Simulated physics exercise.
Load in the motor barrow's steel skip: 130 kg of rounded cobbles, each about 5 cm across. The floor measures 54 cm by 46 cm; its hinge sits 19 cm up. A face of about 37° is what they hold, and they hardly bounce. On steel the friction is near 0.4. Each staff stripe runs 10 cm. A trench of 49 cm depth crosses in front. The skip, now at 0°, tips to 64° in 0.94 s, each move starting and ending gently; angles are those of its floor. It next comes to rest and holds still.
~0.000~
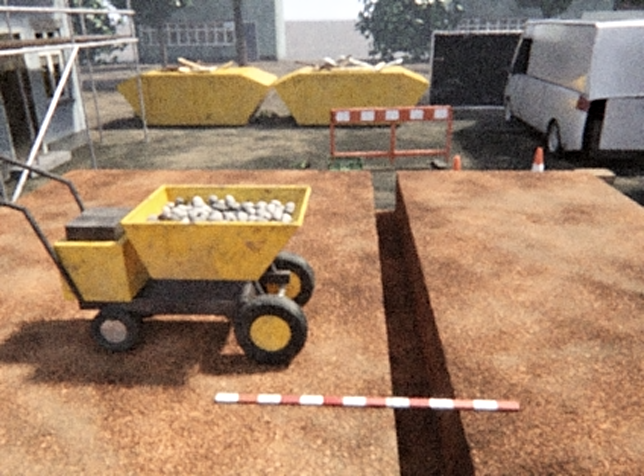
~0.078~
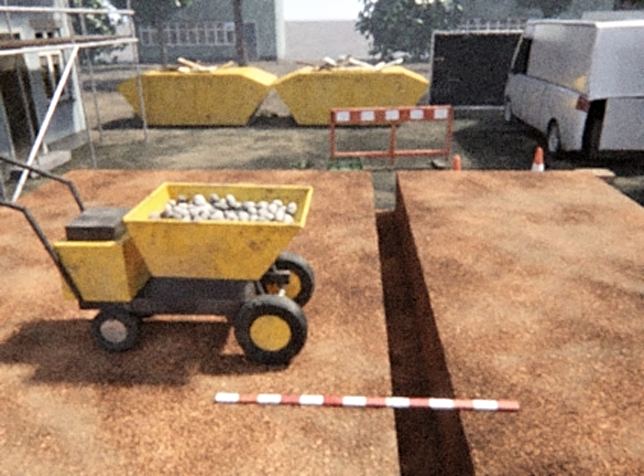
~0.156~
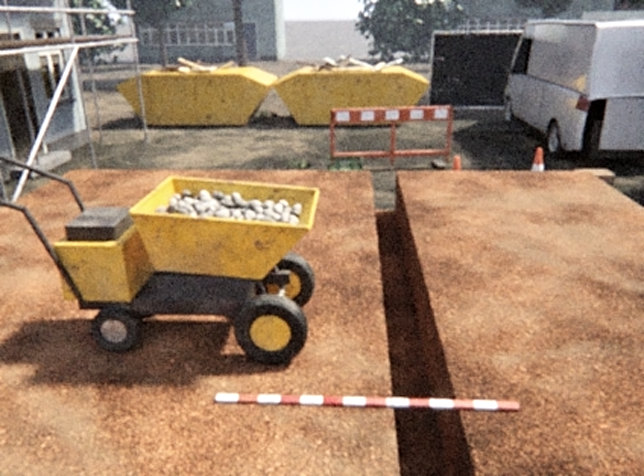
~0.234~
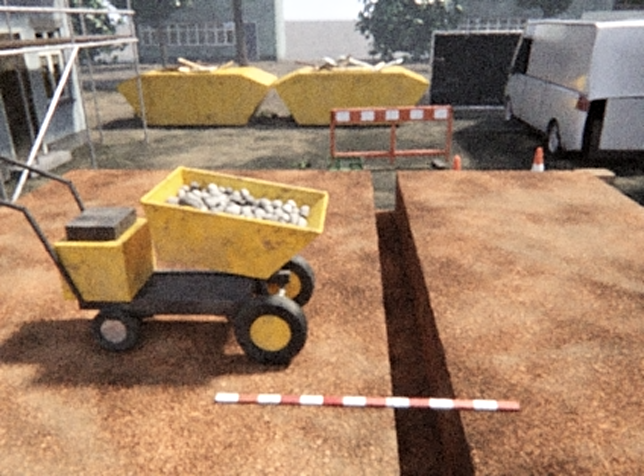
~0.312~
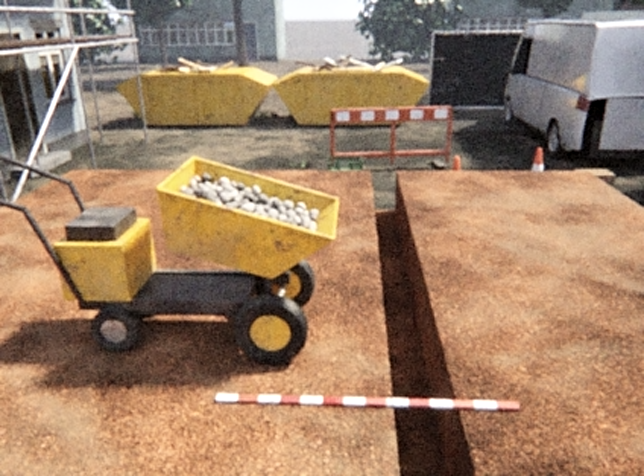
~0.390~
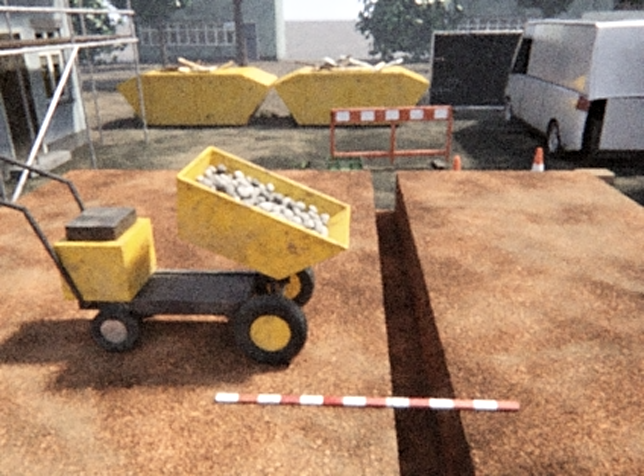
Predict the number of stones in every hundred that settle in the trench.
Close to 66 in a hundred.
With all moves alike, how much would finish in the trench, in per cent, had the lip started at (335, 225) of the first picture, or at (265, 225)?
It comes to about 35 and 65 in a hundred.
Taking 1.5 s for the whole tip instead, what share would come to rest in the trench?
Roughly 75 per cent.
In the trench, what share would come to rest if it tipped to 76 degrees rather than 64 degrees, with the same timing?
About 75%.
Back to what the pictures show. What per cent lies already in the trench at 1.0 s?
Close to 20 per cent at that time.
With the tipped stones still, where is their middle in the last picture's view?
Their middle ends up near (417, 392).
After 0.7 s the floor is at 54°; 100 % in the skip; the foremost stones are at (370, 264).
After 1.0 s the floor is at 64°; 80 % in the skip, 19 % in the trench, 1 % past the trench; the foremost stones are at (450, 334).
After 1.4 s the floor is at 64°; 45 % in the skip, 36 % in the trench, 19 % past the trench; the foremost stones are at (544, 339).
After 3.3 s the floor is at 64°; 15 % in the skip, 66 % in the trench, 20 % past the trench; the foremost stones are at (641, 343).
